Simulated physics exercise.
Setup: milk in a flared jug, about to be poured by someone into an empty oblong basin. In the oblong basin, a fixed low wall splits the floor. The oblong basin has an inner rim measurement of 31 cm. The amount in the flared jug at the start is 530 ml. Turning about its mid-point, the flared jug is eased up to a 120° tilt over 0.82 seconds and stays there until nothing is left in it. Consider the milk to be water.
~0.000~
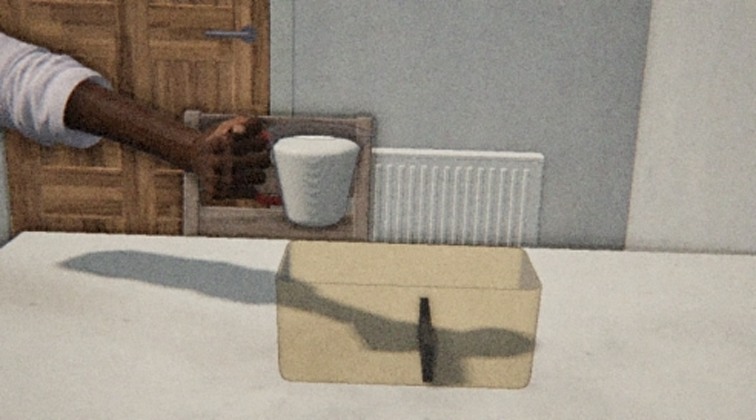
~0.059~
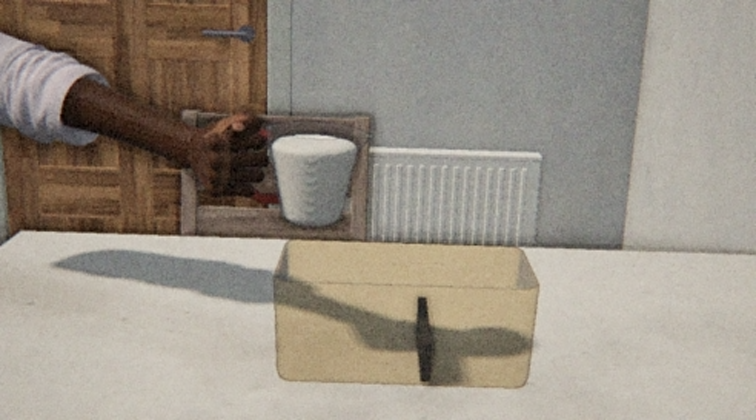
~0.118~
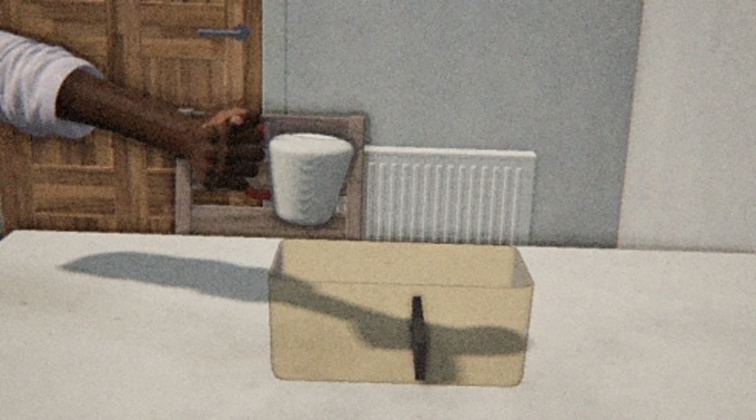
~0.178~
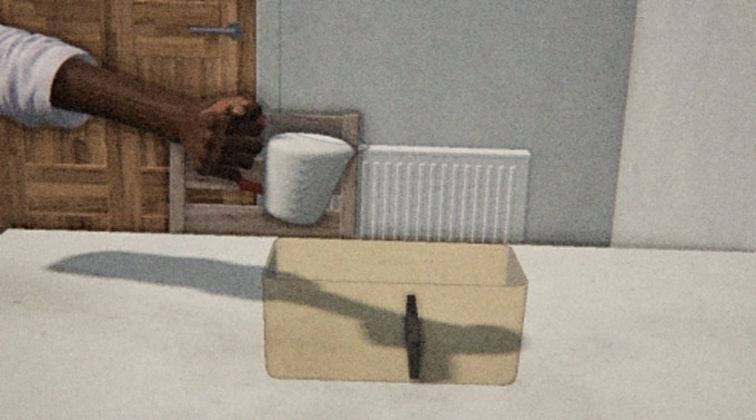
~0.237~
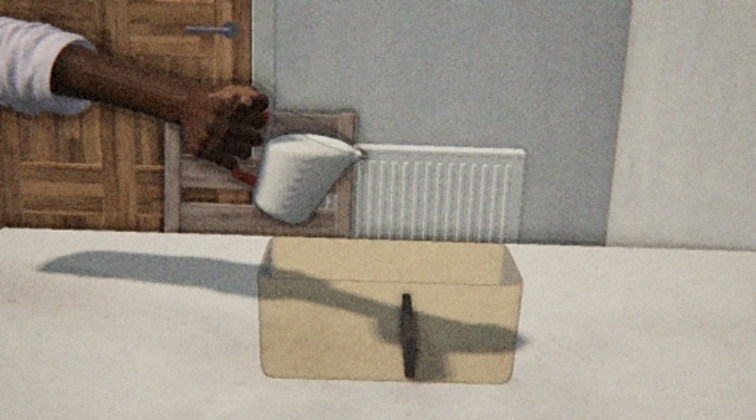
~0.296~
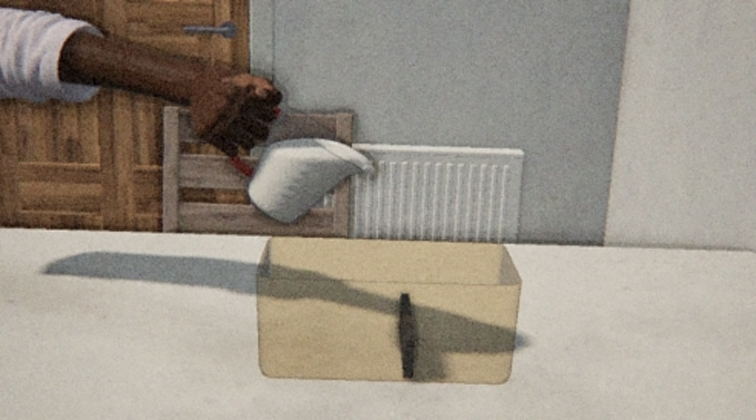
A hand held a white, flared jug above an empty, tan oblong basin on a pale table, keeping it nearly upright at first, then tilting it steadily further over to the right.
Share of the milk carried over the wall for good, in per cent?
Near 20 per cent.
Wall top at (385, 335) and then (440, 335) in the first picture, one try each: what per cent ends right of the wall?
It comes to 75 per cent, and then 15 per cent.
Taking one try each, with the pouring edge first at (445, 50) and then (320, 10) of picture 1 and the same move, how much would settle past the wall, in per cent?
About 75 %, then about 5 %.
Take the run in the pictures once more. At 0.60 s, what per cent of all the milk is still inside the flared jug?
Roughly 36 %.
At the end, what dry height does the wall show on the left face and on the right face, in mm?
I'd say some 36 mm on the left and some 46 mm on the right.
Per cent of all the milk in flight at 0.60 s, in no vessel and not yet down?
It comes to about 18 percent.
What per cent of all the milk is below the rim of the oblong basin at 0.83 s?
About 96 per cent.
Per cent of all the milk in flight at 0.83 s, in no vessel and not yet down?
Something like 2 per cent is in the air then.
By 0.60 s the tilt is 100° and 36 per cent is still to pour, 30 is left of the wall and 16 right of it.
By 0.83 s the tilt is 120° and 1 per cent is still to pour, 80 is left of the wall and 16 right of it.
By 1.06 s the tilt is 120° and 0 per cent is still to pour, 79 is left of the wall and 20 right of it.
By 1.32 s the tilt is 120° and 0 per cent is still to pour, 79 is left of the wall and 20 right of it.
At rest 79 per cent lies left of the wall, 20 right of it and 1 outside.
